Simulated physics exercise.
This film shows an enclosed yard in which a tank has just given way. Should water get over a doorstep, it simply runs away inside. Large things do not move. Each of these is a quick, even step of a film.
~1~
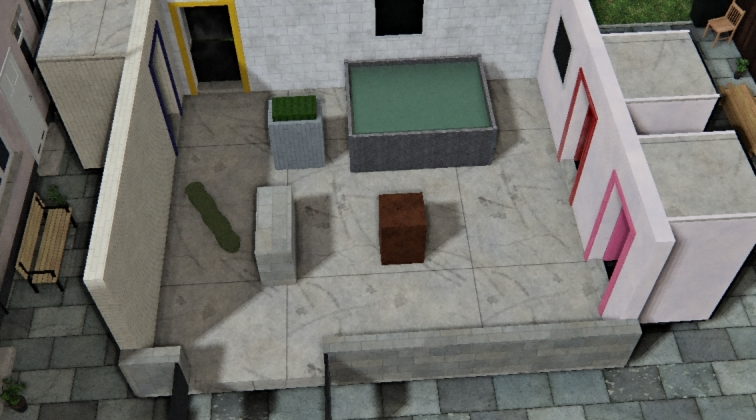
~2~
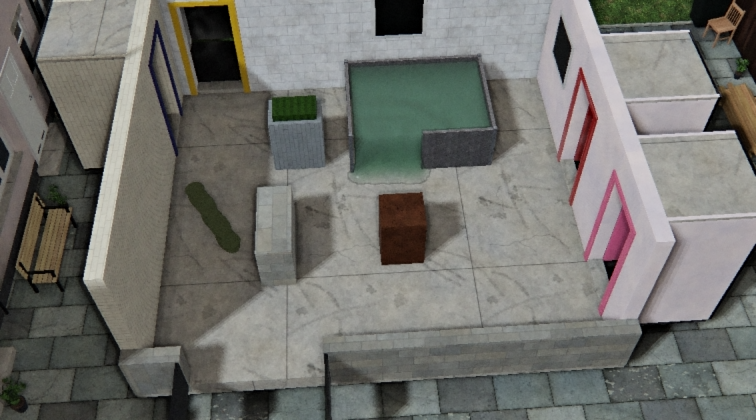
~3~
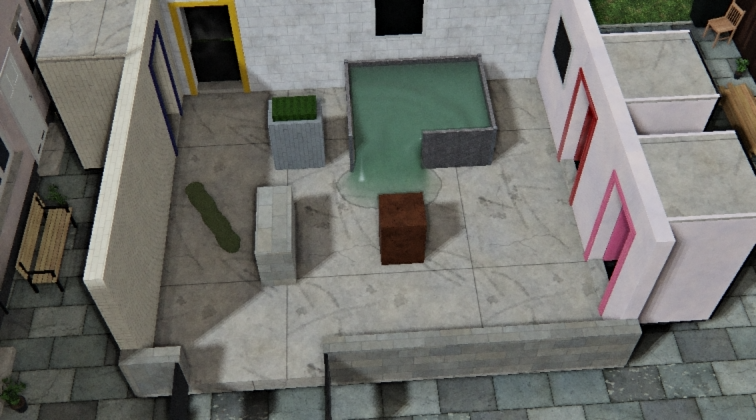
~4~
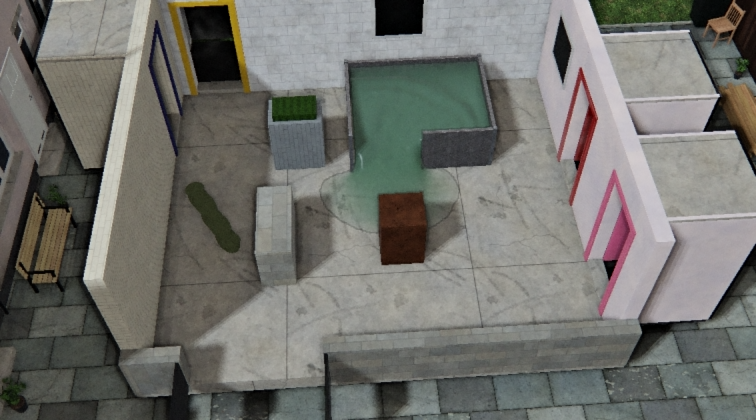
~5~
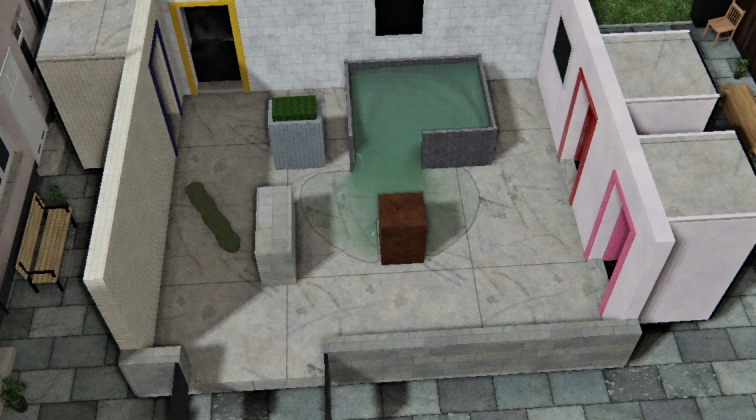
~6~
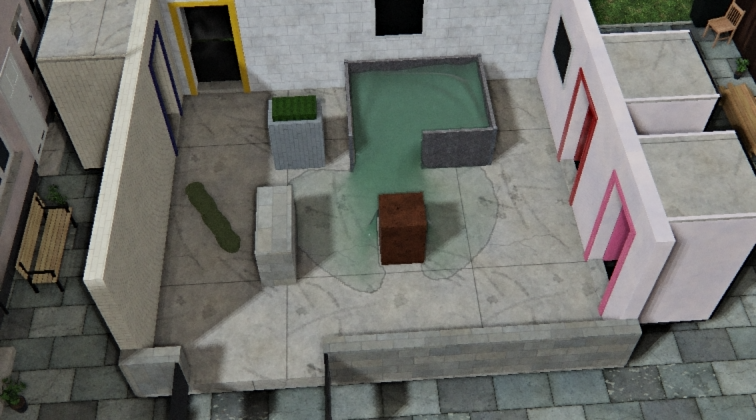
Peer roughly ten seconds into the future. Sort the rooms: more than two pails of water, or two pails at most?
Blue door - two pails at most; pink door - more than two pails; yellow door - two pails at most; red door - more than two pails.
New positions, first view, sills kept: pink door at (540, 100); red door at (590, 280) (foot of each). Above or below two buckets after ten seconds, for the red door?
My reading: Red goes over.
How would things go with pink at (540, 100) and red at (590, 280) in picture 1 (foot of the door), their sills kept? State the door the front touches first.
Result: The red-painted one.
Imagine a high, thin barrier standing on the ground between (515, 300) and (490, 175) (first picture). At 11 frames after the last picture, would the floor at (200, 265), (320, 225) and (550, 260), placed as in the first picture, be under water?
Log, spots one to three: Spared; swamped; spared.
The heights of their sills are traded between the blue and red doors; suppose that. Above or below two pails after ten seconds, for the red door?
Then: Red door is under.
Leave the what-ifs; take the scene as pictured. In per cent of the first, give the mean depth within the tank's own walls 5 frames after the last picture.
Somewhere near 64 %, give or take.
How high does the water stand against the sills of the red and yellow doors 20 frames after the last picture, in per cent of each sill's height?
Estimate, in order: 160 and 0 percent.
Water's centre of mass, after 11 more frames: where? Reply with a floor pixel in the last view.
Roughly at (409, 185).
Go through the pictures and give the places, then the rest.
The tank at (418, 97) is whole and still, in the first frame.
The front is at (425, 175), out from the gap at (387, 158), in the second frame.
Water pours out at (387, 159) and has run to a hidden place, in the third frame.
Water pours out at (387, 160) and has run to a hidden place, in the fourth frame.
The front is at (363, 256), out from the gap at (387, 160), in the fifth frame.
The front is at (368, 287), out from the gap at (387, 160), in the sixth frame.
A moment on, water covers 35 % of the floor; the blue door not reached, the pink door not reached, the yellow door not reached, the red door not reached.
Next, water covers 50 % of the floor; the blue door not reached, the pink door under two buckets in, the yellow door not reached, the red door wet at the sill, nothing in.
Then, water covers 65 % of the floor; the blue door wet at the sill, nothing in, the pink door over two buckets in, the yellow door not reached, the red door under two buckets in.
Later, water covers 75 % of the floor; the blue door wet at the sill, nothing in, the pink door far over two buckets in, the yellow door wet at the sill, nothing in, the red door over two buckets in.
In the end, water covers 95 % of the floor; the blue door wet at the sill, nothing in, the pink door far over two buckets in, the yellow door wet at the sill, nothing in, the red door over two buckets in.
